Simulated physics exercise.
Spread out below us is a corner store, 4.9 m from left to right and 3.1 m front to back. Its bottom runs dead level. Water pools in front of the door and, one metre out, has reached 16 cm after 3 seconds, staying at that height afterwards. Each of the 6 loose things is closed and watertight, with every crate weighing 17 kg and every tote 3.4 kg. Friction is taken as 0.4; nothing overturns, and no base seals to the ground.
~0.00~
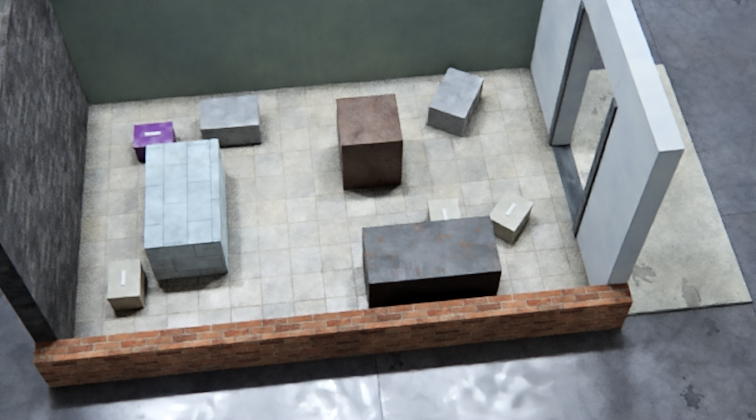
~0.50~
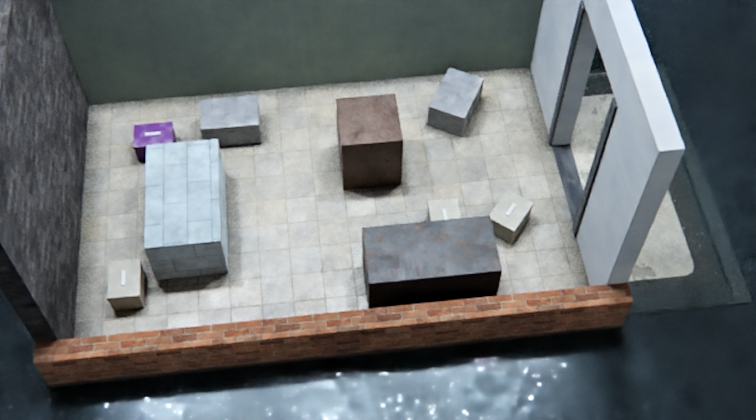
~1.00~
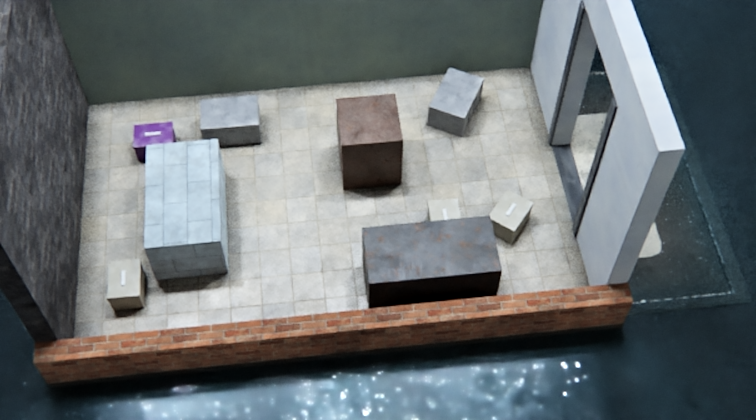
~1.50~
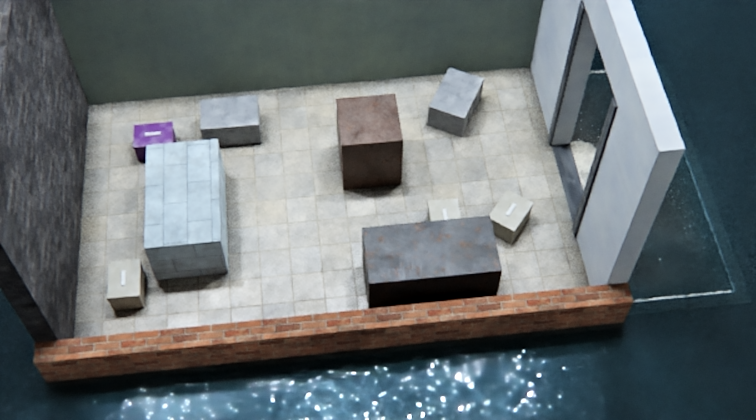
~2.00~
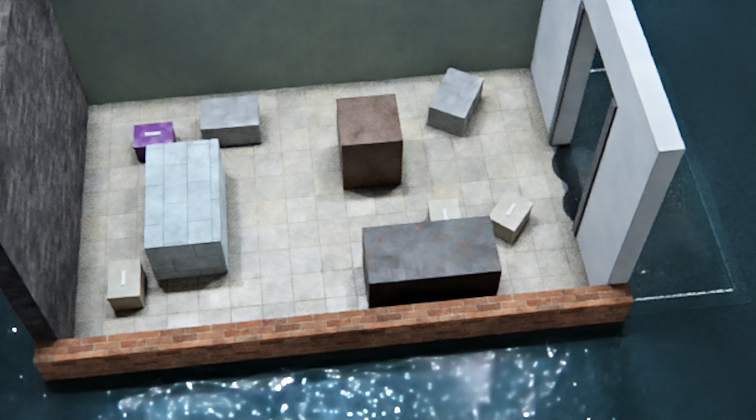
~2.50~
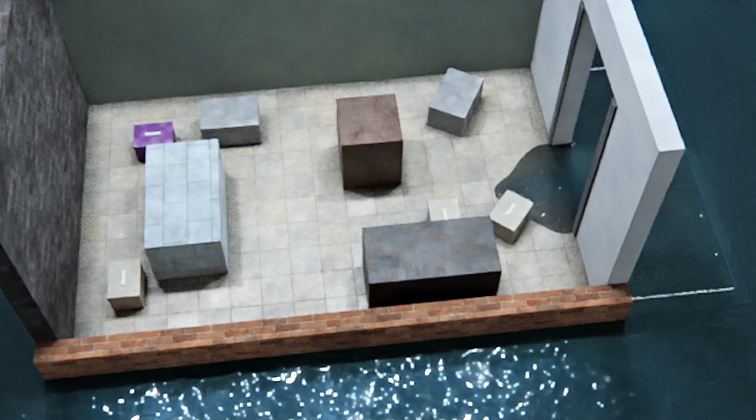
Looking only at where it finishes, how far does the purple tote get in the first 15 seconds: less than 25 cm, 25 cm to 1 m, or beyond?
It gets 25 cm to 1 m.
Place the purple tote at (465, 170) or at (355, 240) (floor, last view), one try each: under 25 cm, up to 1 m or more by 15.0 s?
Try one - it is swept a long way; try two - it is swept a long way.
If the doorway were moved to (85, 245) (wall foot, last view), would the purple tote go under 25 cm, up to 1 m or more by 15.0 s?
In that case the purple tote goes a long way.
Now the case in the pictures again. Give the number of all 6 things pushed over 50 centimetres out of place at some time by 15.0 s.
By my tally, 5.
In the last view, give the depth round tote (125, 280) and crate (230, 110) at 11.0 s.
I'd put it at 7 cm and 6 cm respectively.
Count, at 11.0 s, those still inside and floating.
Of them, 4.
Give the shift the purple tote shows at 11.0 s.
By then it has shifted roughly 40 cm.
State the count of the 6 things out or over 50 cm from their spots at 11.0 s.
By that point, 3.
After 3.5 s the purple tote is near (153, 134), 0.0 m from its start, aground; 0 afloat.
After 6.8 s the purple tote is near (153, 134), 0.0 m from its start, aground; 1 afloat.
After 11.0 s the purple tote is near (119, 120), 0.4 m from its start, afloat; 4 afloat.
After 15.0 s the purple tote is near (97, 154), 0.6 m from its start, afloat; 6 afloat.
